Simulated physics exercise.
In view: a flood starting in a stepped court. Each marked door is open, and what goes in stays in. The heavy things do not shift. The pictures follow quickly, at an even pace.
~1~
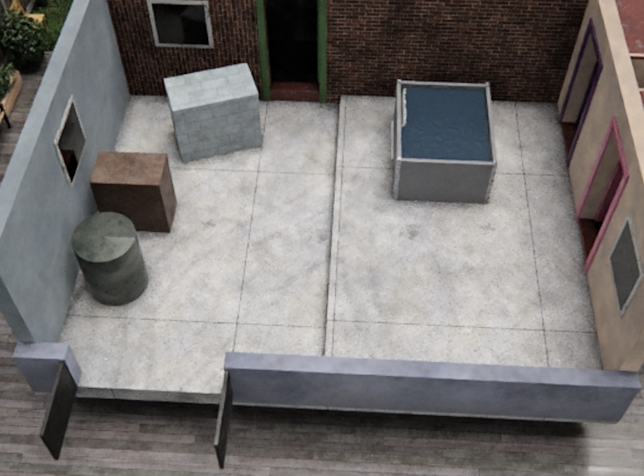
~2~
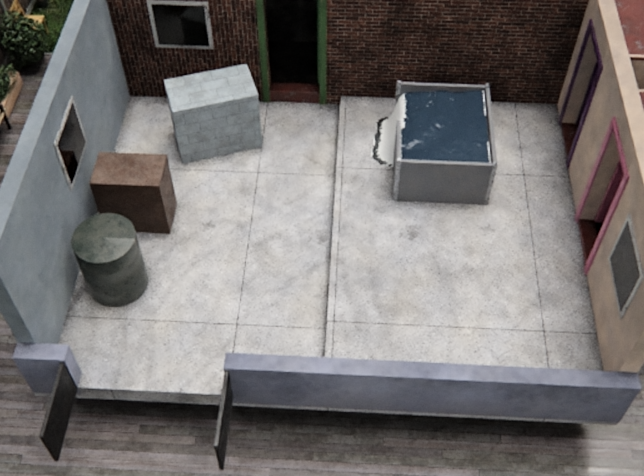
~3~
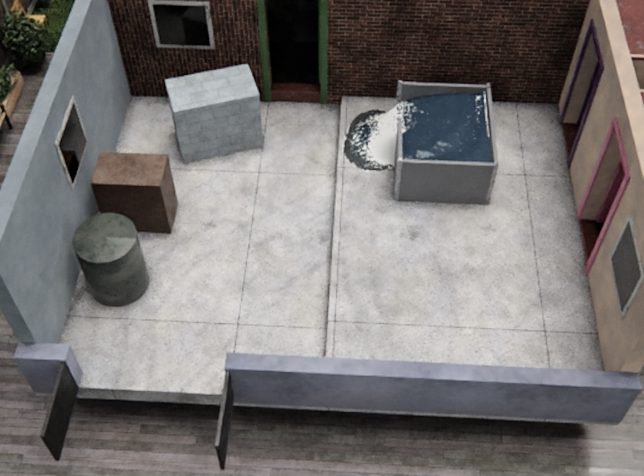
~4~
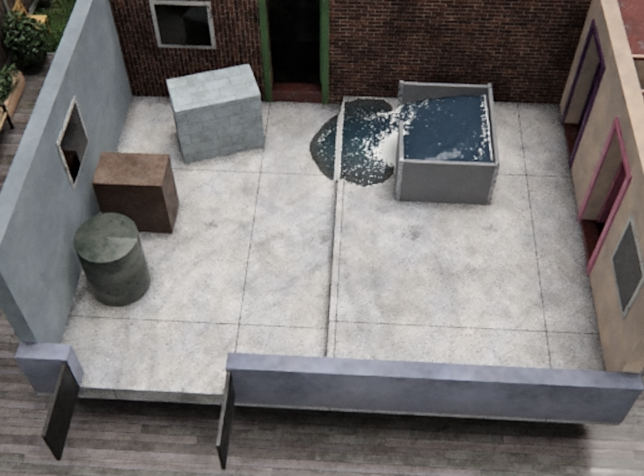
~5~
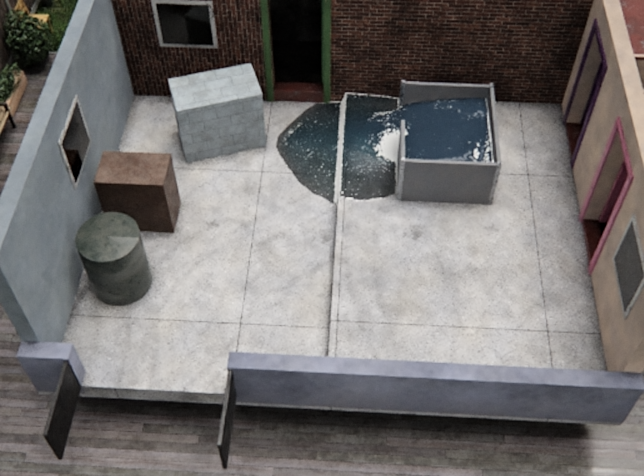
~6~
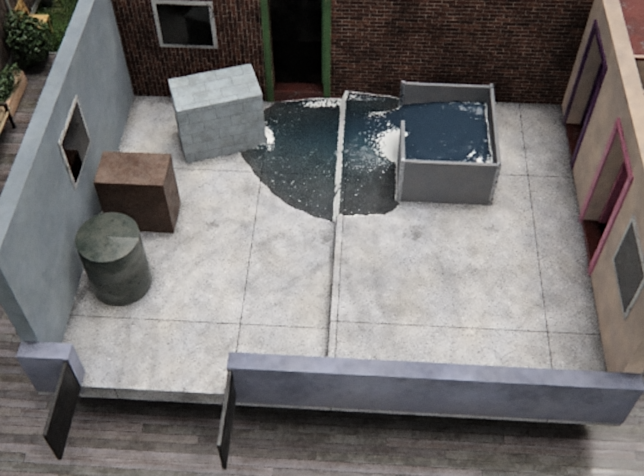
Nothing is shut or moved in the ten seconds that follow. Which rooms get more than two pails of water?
The pink door holds within the limit; the purple door holds within the limit; the green door holds within the limit.
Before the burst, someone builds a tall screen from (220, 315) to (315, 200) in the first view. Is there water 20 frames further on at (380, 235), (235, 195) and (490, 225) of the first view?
In that order: Dry, covered, not flooded.
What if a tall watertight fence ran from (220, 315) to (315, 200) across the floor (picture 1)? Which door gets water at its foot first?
That is the green-painted one.
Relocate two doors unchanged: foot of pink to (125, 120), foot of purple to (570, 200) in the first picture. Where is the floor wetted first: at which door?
It is the door marked green.
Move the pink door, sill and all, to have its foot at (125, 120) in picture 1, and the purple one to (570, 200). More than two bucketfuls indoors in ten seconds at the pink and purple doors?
In short: The pink door takes more, the purple door stays under.
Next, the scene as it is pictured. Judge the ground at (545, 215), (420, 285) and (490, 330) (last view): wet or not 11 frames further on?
As listed: Clear, not flooded, dry.
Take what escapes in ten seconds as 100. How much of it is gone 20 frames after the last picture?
Roughly 0 per cent.
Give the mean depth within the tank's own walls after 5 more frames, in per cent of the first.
Roughly 56 per cent.
A moment on, water covers 25 % of the floor; the pink door not reached, the purple door not reached, the green door wet at the sill, nothing in.
Next, water covers 35 % of the floor; the pink door not reached, the purple door not reached, the green door under two buckets in.
Then, water covers 45 % of the floor; the pink door not reached, the purple door not reached, the green door under two buckets in.
Later, water covers 55 % of the floor; the pink door not reached, the purple door wet at the sill, nothing in, the green door under two buckets in.
In the end, water covers 55 % of the floor; the pink door not reached, the purple door wet at the sill, nothing in, the green door under two buckets in.
